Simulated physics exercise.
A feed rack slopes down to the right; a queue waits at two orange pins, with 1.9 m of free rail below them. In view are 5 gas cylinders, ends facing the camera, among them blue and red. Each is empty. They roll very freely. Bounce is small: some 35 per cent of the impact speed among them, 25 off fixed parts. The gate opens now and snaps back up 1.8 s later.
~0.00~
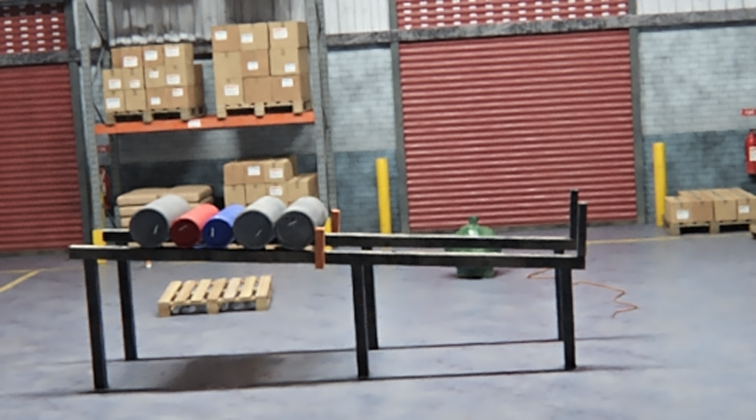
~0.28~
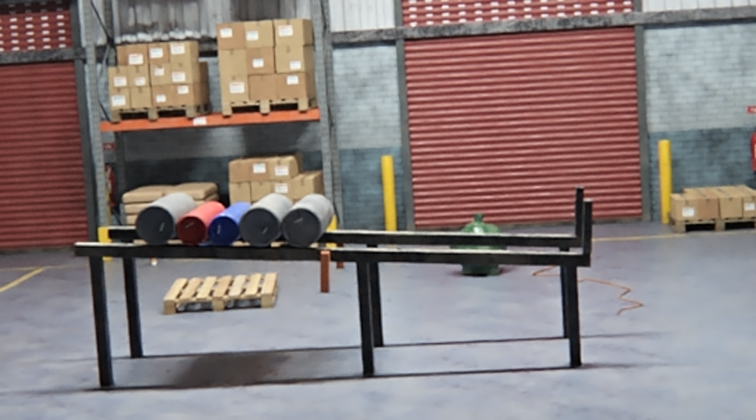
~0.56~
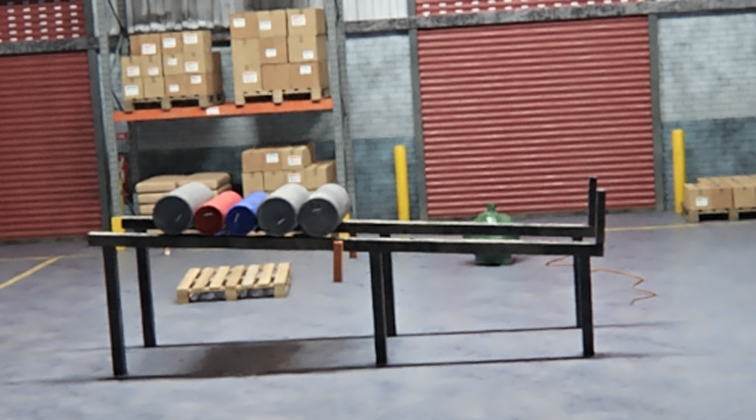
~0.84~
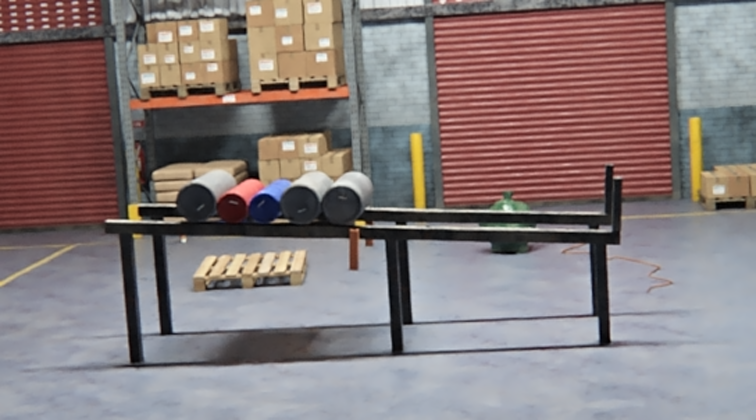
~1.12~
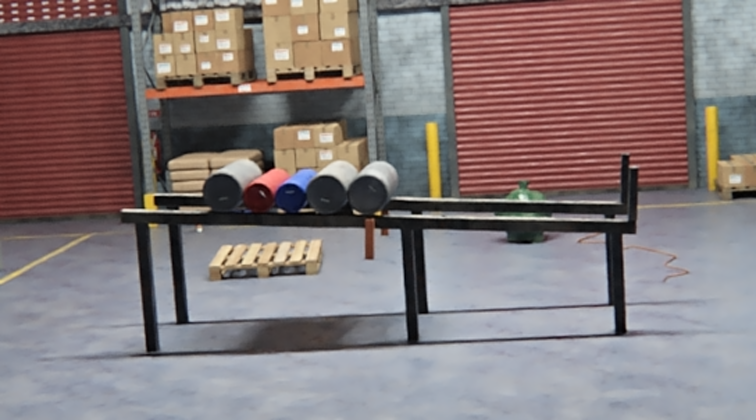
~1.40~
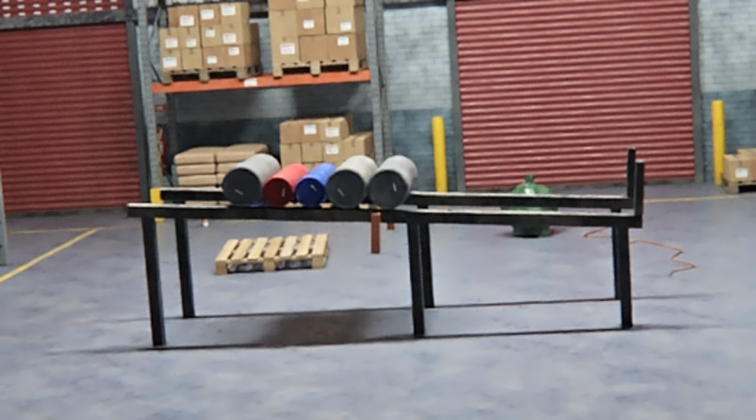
Five cylinders in a row, red and blue among grey, rolling slowly right along a sloping rack after orange pins drop.
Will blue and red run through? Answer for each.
The blue cylinder is held back, the red is held back.
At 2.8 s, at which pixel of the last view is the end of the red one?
Around (324, 193).
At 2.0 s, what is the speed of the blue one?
About 0.6 m/s.
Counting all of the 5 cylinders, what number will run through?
In all, 2.
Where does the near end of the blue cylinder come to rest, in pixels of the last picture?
Near (355, 193).
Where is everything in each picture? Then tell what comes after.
The first picture shows blue (217, 233), red (185, 233); pins up; the rack falls 4°.
The second picture shows blue (223, 231), red (191, 230); pins down.
The third picture shows blue (240, 220), red (208, 220); pins down; the first has rolled 5 cm.
The fourth picture shows blue (264, 208), red (232, 208); pins down; the first has rolled 10 cm.
The fifth picture shows blue (290, 198), red (258, 197); pins down; the first has rolled 15 cm.
The sixth picture shows blue (309, 193), red (278, 192); pins down; the first has rolled 25 cm.
By 2.0 s, blue is on the rails, 20 cm above the pins, rolling right; red is on the rails, 40 cm above the pins, rolling right; 2 through so far.
By 2.8 s, blue is on the rails, 15 cm above the pins; red is on the rails, 40 cm above the pins; 2 through so far.
By 3.7 s, blue and red as before; 2 through so far.
Finally (4.7 s), blue is on the rails, 15 cm above the pins; red is on the rails, 40 cm above the pins; 2 through so far.
